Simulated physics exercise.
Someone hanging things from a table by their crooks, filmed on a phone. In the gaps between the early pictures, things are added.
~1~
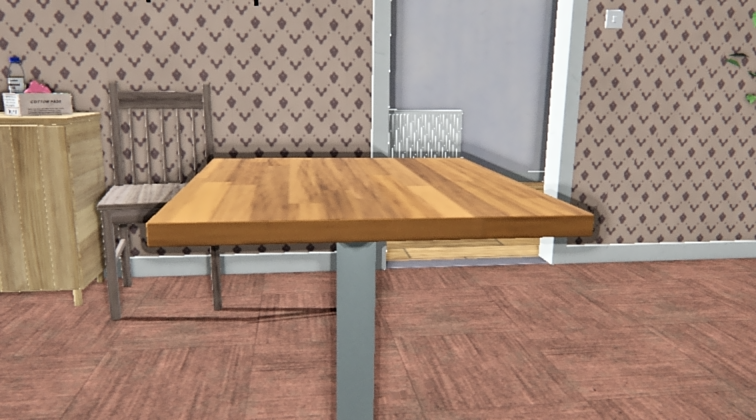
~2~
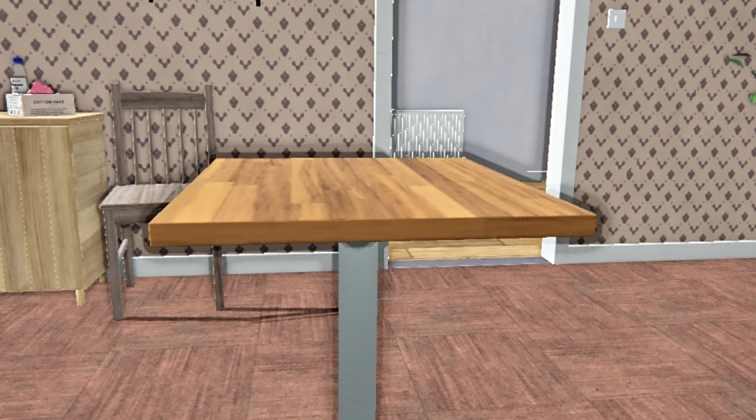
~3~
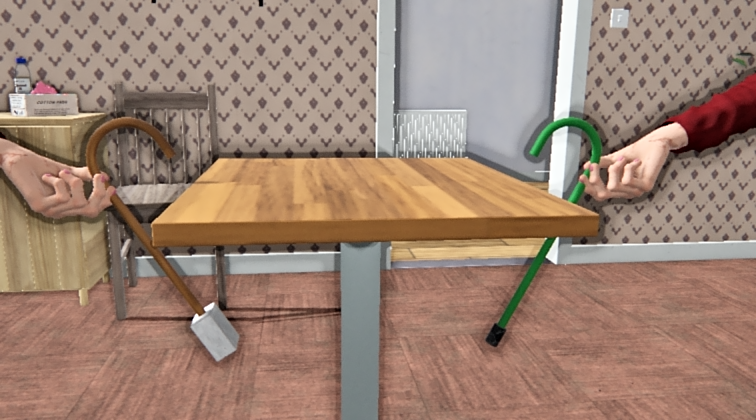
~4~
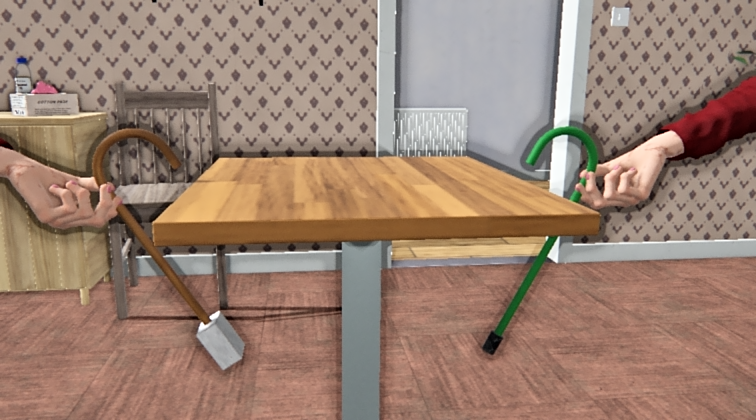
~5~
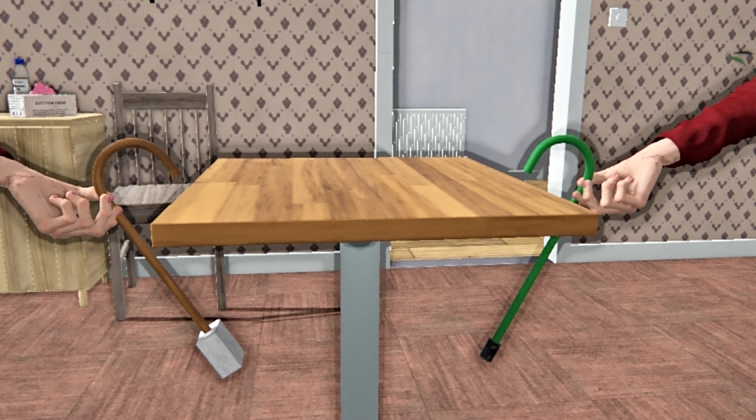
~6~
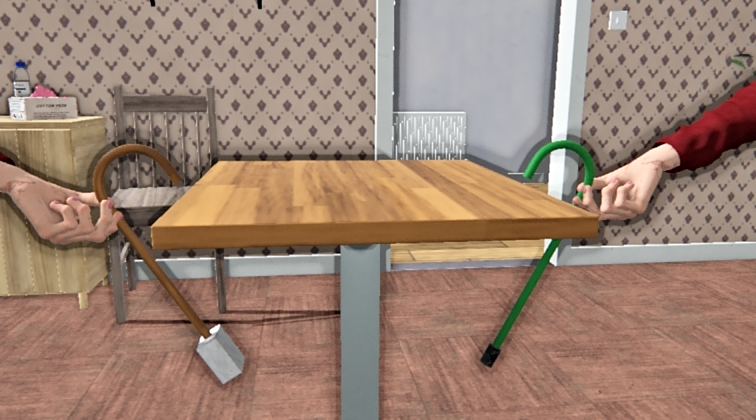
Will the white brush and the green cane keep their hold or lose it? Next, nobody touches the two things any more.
White brush: Fallen; green cane: Fallen.
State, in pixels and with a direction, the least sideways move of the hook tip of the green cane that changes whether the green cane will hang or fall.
Close to 12 pixels leftward.
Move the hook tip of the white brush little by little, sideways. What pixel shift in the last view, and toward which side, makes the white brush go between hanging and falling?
Some 16 pixels, rightward.
Then, 0.36 s on from there, white brush at the bottom; green cane at the bottom.
Then, 0.60 s on from there, white brush on its way down; green cane on its way down.
In the end, the white brush slips off; the green cane slips off.
